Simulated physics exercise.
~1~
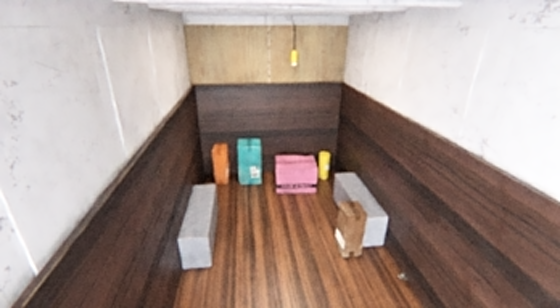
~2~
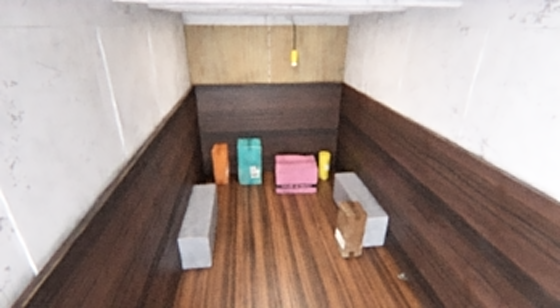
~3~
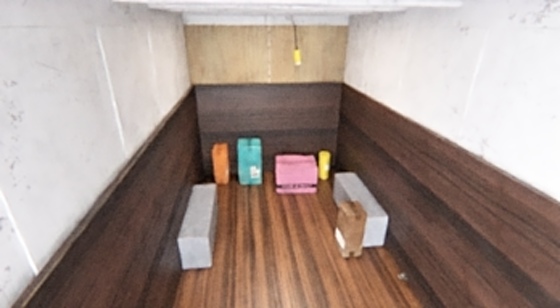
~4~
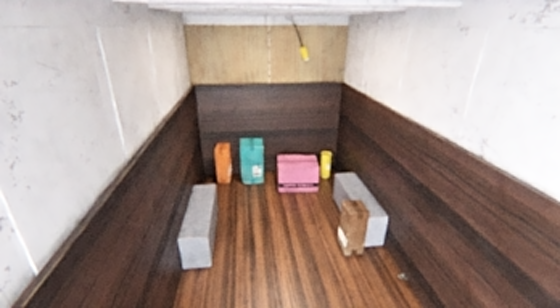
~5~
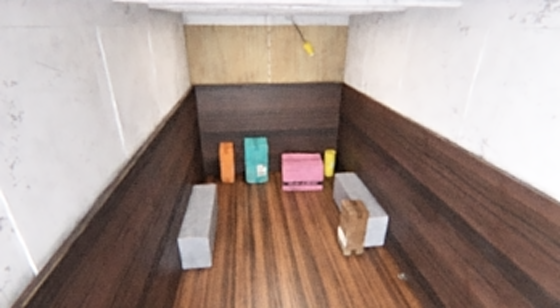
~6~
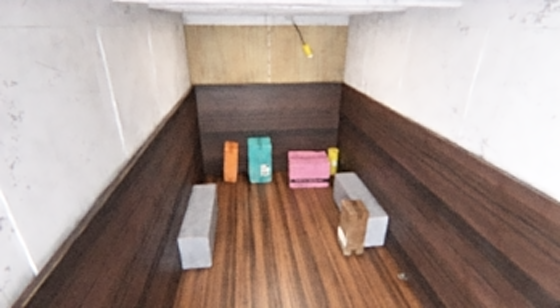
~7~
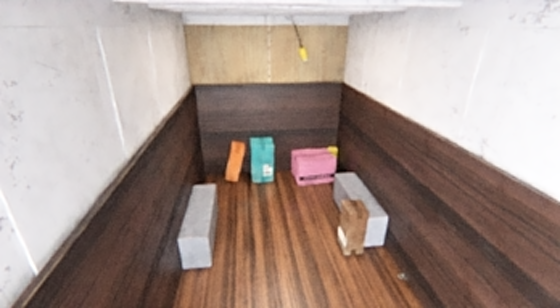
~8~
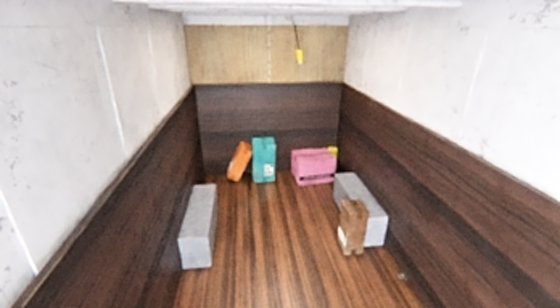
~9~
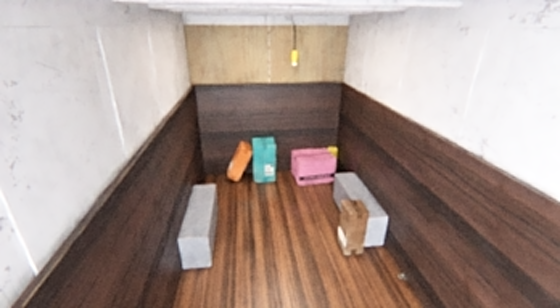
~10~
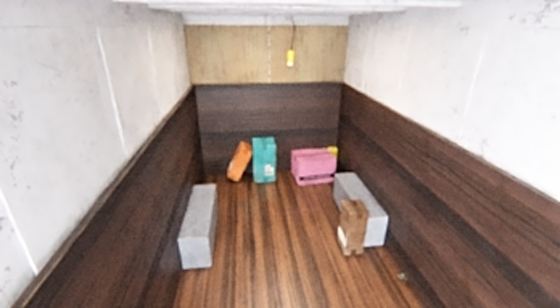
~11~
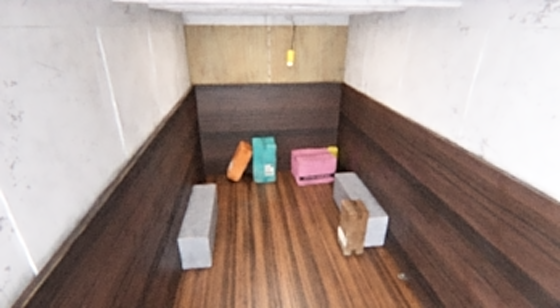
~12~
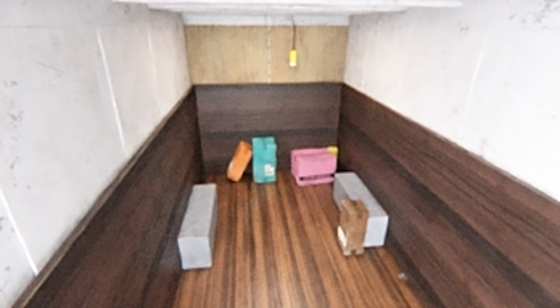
The boxes at the far end of a van's load bay slid to the right as the hanging yellow lamp swung, the pink one ending up in front of the yellow canister and the orange one leaning towards the turquoise, while the brown box stayed put.
